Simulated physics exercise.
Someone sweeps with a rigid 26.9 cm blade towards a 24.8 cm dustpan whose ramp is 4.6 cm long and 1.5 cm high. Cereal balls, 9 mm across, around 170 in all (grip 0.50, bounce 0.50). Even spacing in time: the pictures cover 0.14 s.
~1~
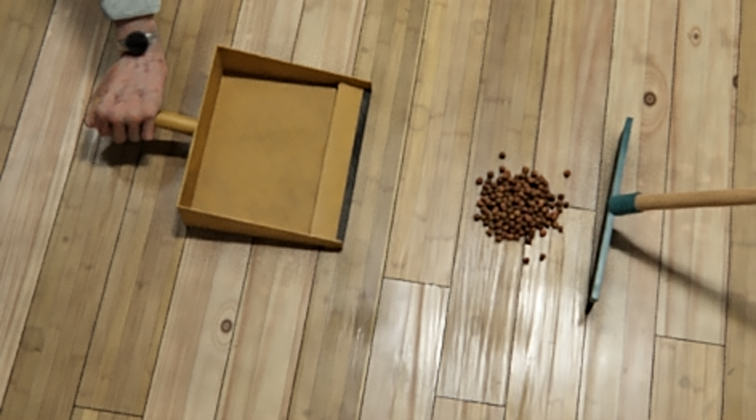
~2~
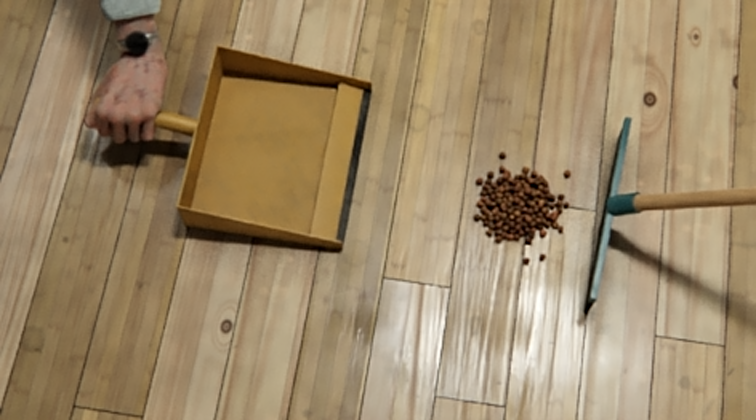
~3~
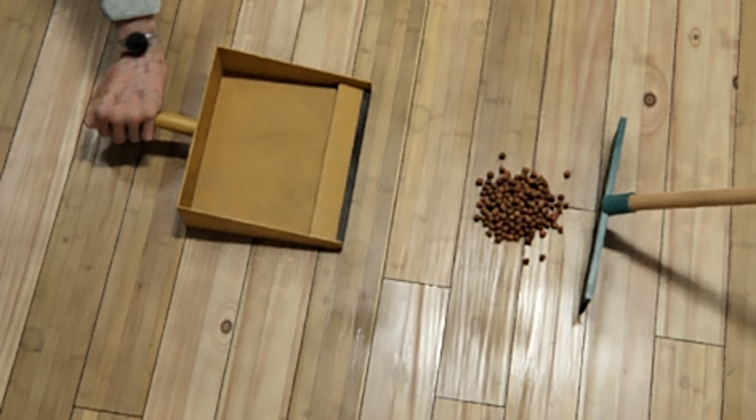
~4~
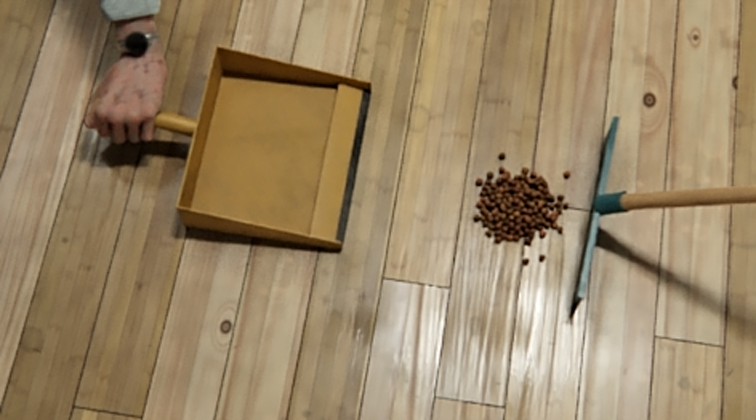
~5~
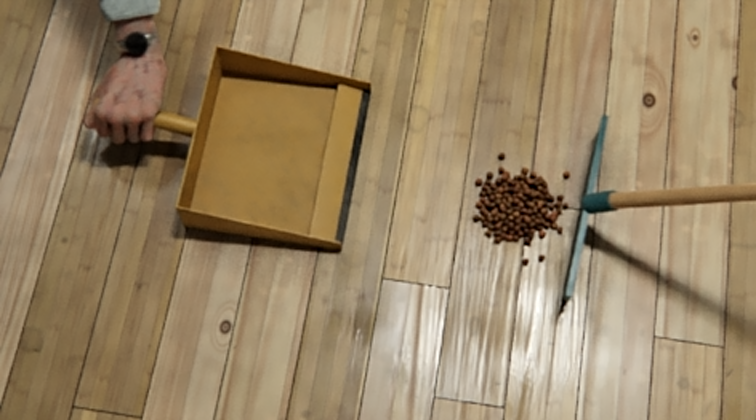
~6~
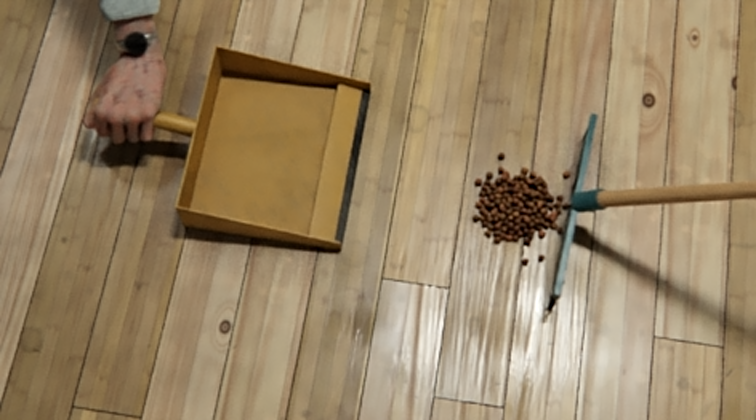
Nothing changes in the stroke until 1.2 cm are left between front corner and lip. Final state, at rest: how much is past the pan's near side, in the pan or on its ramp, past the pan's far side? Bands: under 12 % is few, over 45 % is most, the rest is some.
Near side: Few; pan: Some; far side: Few.
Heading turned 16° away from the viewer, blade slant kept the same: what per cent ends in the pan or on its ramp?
Then about 40 per cent.
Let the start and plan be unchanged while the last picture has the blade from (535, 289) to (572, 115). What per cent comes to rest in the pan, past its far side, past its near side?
The pan gets 50, the far side 5 and the near side 5.
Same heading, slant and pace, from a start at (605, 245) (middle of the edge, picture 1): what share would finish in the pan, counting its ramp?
Roughly 30 percent would end up there.
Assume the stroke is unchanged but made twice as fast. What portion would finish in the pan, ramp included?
About 60 per cent.
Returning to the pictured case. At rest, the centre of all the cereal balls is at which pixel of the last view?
Resting centre estimate: Around (354, 179).
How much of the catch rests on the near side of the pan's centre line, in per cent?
Share: Approx. 80 %.
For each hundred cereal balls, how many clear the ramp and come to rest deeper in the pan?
Roughly 0 percent.
Then, 0.25 s after the last picture, middle of the blade 17 cm from the lip; 0 % over the lip, far side 0 %, near side 0 %.
Then, 0.42 s after the last picture, middle of the blade 7 cm from the lip; 0 % over the lip, far side 0 %, near side 0 %.
Then, 0.71 s after the last picture, middle of the blade 2 cm from the lip; 40 % over the lip, far side 0 %, near side 0 %.
In the end, near side 0 %, pan 40 %, far side 0 %, in front of the lip or behind the blade 60 %.
